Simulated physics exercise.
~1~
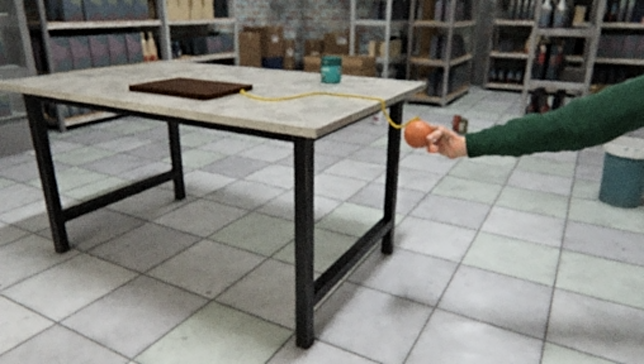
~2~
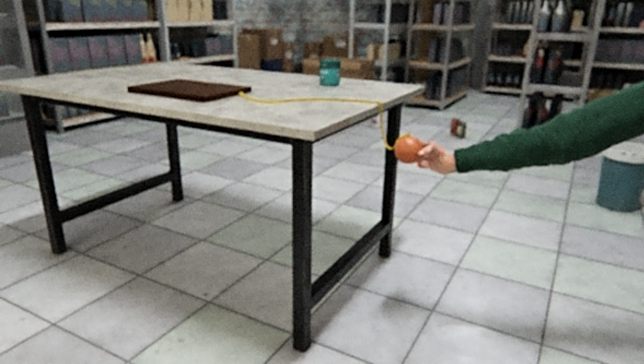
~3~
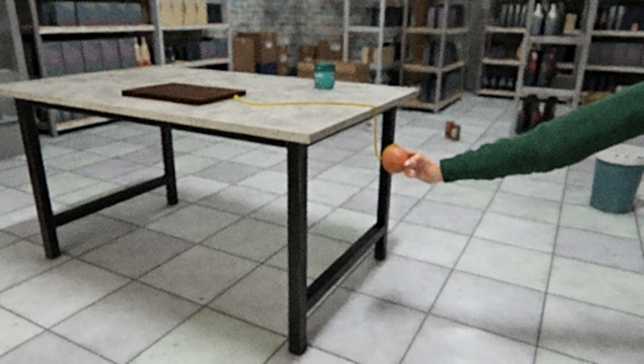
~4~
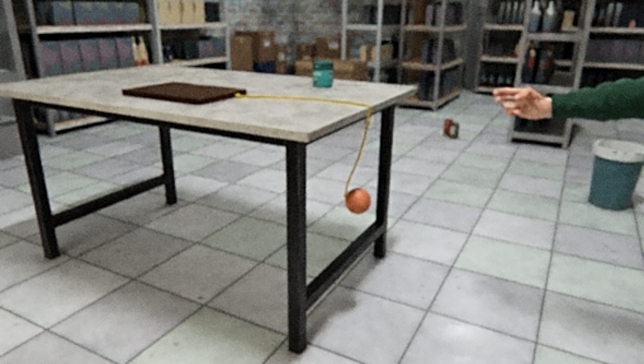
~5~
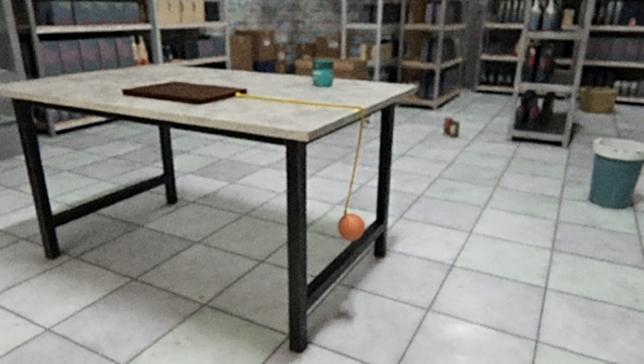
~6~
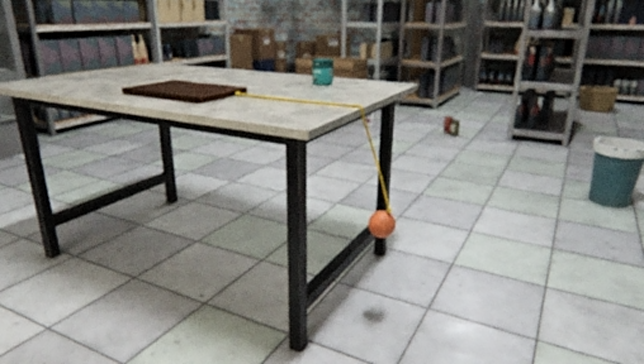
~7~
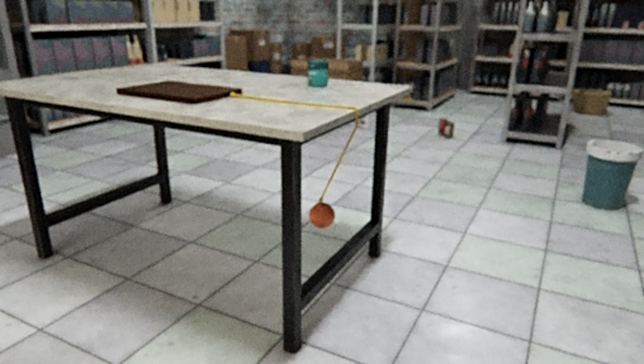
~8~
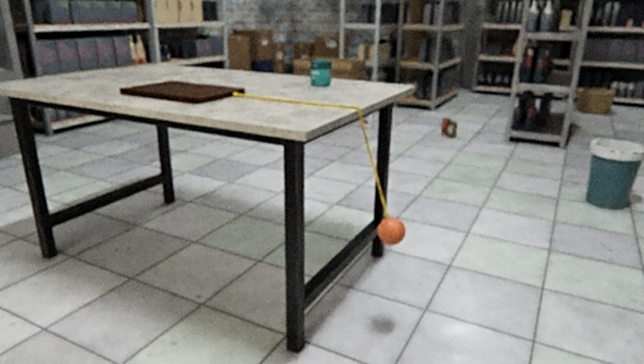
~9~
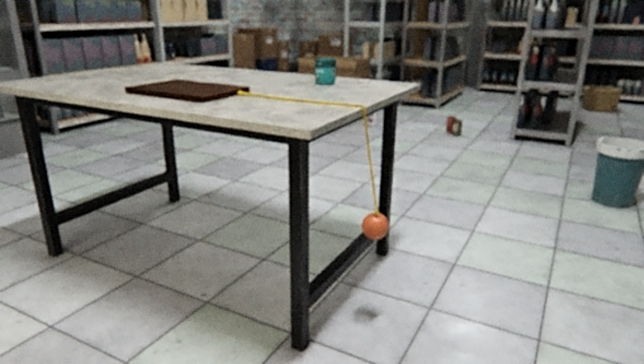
An orange ball-like fruit is held by a hand in a green sleeve just off the right end of a pale-topped table with black legs, seen from slightly above in a tiled storeroom lined with shelves. A yellow string runs from it across the tabletop to a flat brown object, near a turquoise cup. The hand lowers the orange a little, then lets go and withdraws to the right. The orange drops slightly, swings in below the table edge, and sways left and right on the taut string. It ends still dangling above the floor, while the brown object and cup stay put.
